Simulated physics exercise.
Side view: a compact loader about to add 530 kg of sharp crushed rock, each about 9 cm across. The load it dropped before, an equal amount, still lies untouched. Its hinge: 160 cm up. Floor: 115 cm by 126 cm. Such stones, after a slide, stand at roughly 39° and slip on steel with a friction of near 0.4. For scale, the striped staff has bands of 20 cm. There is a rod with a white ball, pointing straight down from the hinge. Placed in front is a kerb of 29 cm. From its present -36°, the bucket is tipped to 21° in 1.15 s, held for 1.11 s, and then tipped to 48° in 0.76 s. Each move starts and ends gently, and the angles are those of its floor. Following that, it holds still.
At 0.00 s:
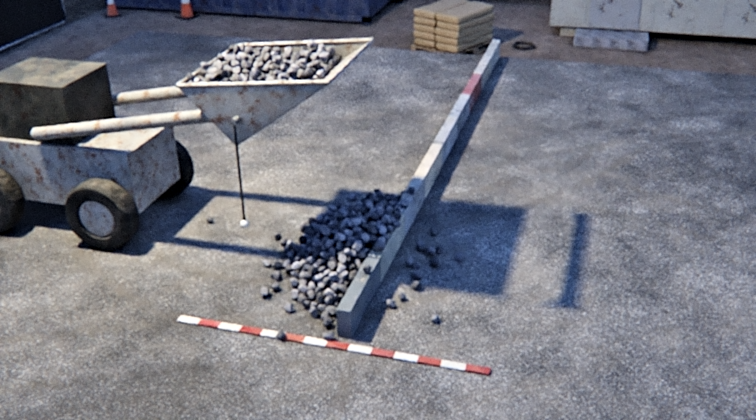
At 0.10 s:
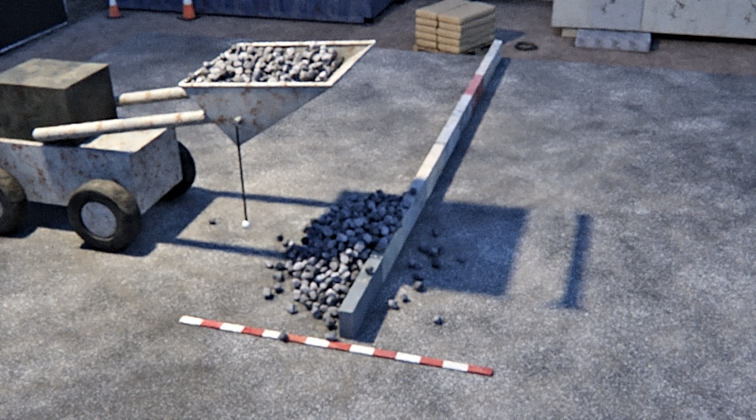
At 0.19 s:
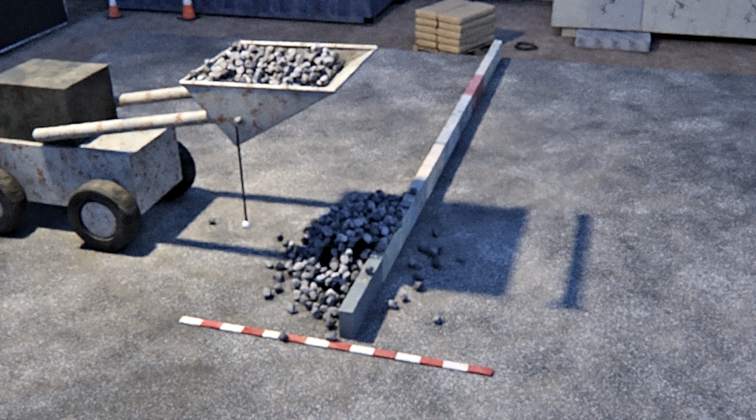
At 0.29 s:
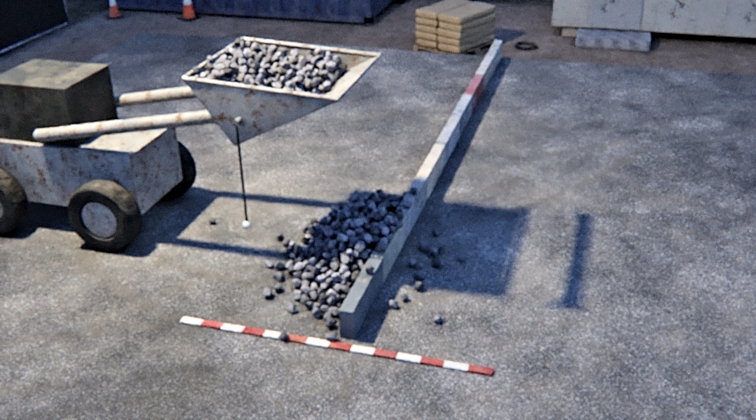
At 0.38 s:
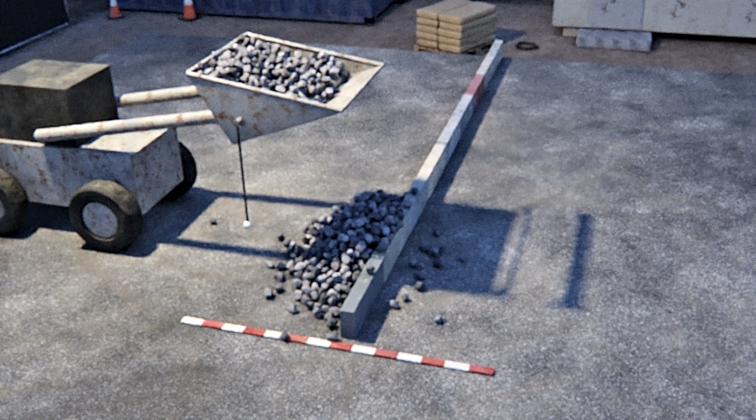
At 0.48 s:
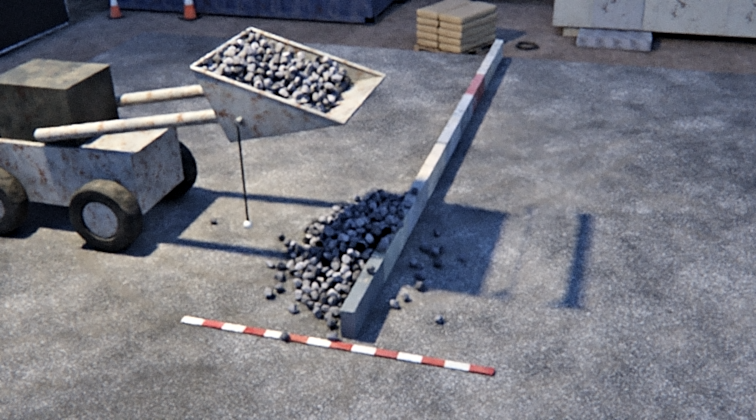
In a paved yard, a small loader stood beside a low kerb with a heap of grey stones against it, and its raised, stone-filled bucket slowly tilted its front edge downward while the stones shifted inside.
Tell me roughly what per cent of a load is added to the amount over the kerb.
Roughly 32 per cent of a load is added.
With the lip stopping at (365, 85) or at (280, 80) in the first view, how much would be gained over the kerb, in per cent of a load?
First some 65, then 0 per cent.
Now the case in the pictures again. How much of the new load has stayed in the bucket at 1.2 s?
About 100 per cent.
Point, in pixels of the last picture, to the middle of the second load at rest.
(367, 238).
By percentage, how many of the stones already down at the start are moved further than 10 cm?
The answer is about 5 per cent.
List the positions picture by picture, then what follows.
In the first frame, the bucket is at -36°, its lip at (330, 82); the top of the load is at (293, 55). The earlier load is highest near (364, 226), 40 cm above ground level, 98 % on this side of the kerb, 3 % over the kerb.
In the second frame, the bucket is at -35°, its lip at (333, 85); the top of the load is at (285, 56); the stones move at 0.1 m/s on average.
In the third frame, the bucket is at -32°, its lip at (335, 91); the top of the load is at (254, 52); the stones move at 0.2 m/s on average.
In the fourth frame, the bucket is at -27°, its lip at (339, 100); the top of the load is at (241, 49); the stones move at 0.3 m/s on average.
In the fifth frame, lip at (343, 111), floor tilted -21°, highest stones at (245, 46); the stones move at 0.3 m/s on average.
In the sixth frame, lip at (345, 123), floor tilted -14°, highest stones at (246, 42); the stones move at 0.4 m/s on average.
After 0.9 s the floor is at 12°; in per cent of one load, 100 in the bucket, 98 on this side of the kerb, 3 over the kerb; the foremost stones are at (437, 265).
After 1.2 s the floor is at 21°; in per cent of one load, 100 in the bucket, 98 on this side of the kerb, 3 over the kerb; the foremost stones are at (437, 265).
After 3.5 s the floor is at 48°; in per cent of one load, 0 in the bucket, 166 on this side of the kerb, 34 over the kerb; the foremost stones are at (495, 277).
After 6.3 s the floor is at 48°; in per cent of one load, 0 in the bucket, 166 on this side of the kerb, 34 over the kerb; the foremost stones are at (495, 277). Net gain over the kerb, 32.
